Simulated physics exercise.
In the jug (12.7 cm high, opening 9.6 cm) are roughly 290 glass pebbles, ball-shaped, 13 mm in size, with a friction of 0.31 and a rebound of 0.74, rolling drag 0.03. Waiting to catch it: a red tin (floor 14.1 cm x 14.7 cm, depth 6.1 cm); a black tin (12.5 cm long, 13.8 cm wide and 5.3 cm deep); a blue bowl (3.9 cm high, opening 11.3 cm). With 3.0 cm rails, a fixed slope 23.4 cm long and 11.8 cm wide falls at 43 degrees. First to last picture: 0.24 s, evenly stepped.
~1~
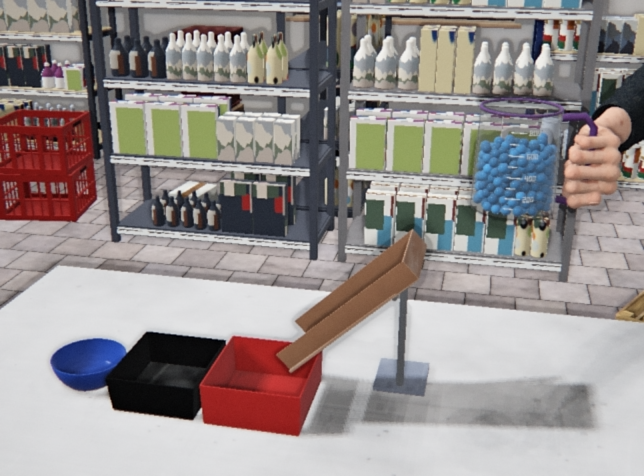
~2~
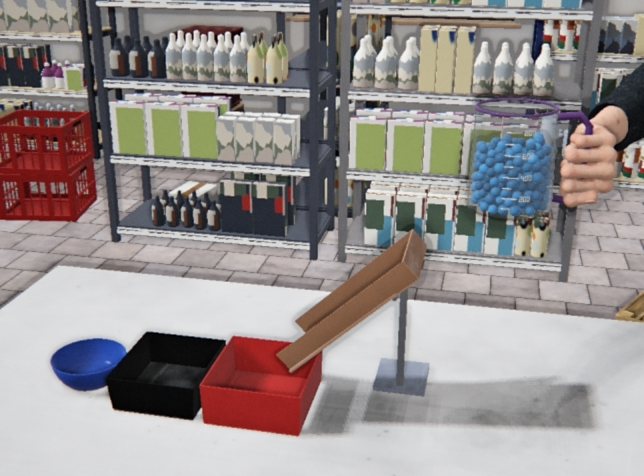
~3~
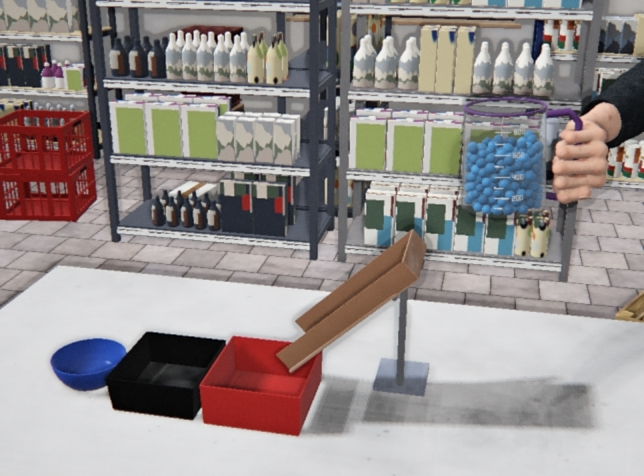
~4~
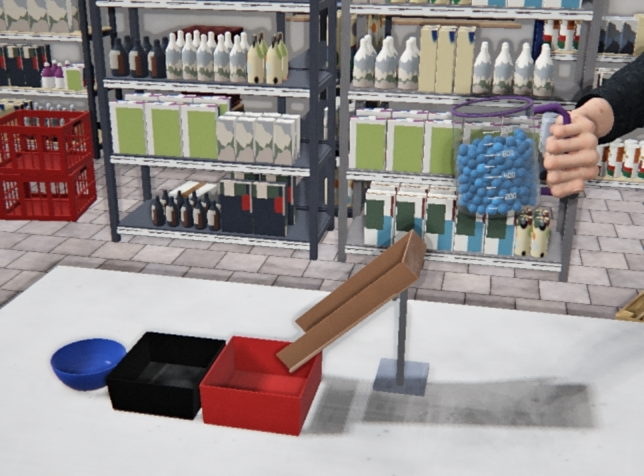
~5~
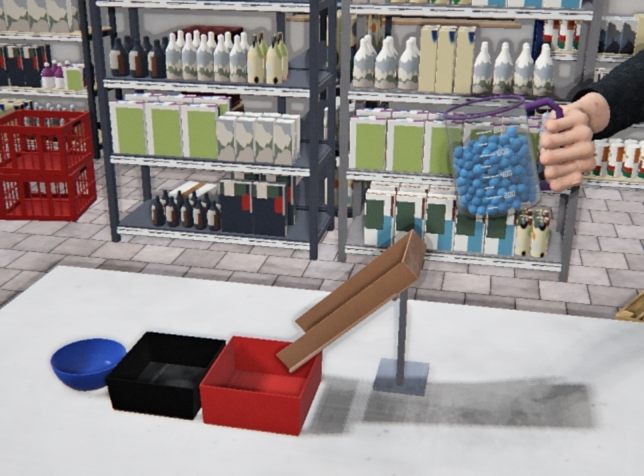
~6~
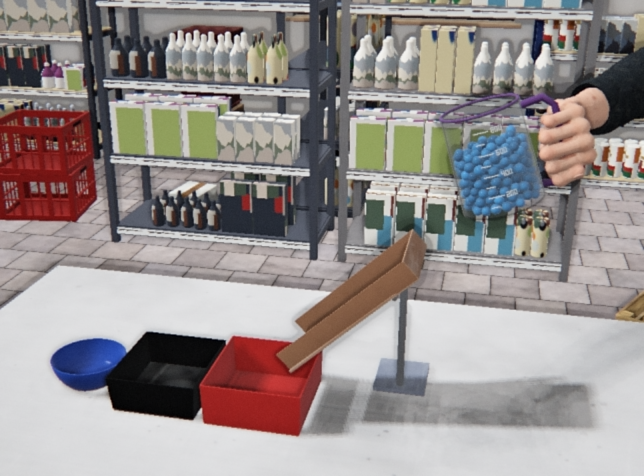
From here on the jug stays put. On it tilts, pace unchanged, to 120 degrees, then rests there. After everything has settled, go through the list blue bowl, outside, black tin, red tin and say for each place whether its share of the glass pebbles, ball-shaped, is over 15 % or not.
Shares: Blue bowl - not over, outside - over, black tin - not over, red tin - over.
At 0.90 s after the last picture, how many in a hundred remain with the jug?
Share remaining: Approx. 80 %.
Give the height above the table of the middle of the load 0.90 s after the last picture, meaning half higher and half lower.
Estimated height: About 38 cm.
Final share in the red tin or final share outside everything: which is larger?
More finishes outside everything.
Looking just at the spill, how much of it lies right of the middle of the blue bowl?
About 90 per cent.
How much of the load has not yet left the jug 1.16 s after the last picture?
About 20 % of the load.
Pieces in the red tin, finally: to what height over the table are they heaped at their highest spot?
2.0 cm.
Then, 0.35 s after the last picture, tilt 56 degrees; jug 100 %; middle of all pieces near (505, 168).
Then, 0.64 s after the last picture, tilt 87 degrees; jug 100 %; middle of all pieces near (503, 165).
Then, 0.90 s after the last picture, tilt 115 degrees; slope 20 %, jug 80 %; middle of all pieces near (482, 184).
Then, 1.16 s after the last picture, tilt 120 degrees; red tin 5 %, slope 65 %, jug 20 %, outside 5 %, in the air 5 %; middle of all pieces near (433, 279).
In the end, black tin 0 %, blue bowl 0 %, red tin 25 %, slope 0 %, jug 0 %, outside 70 %.
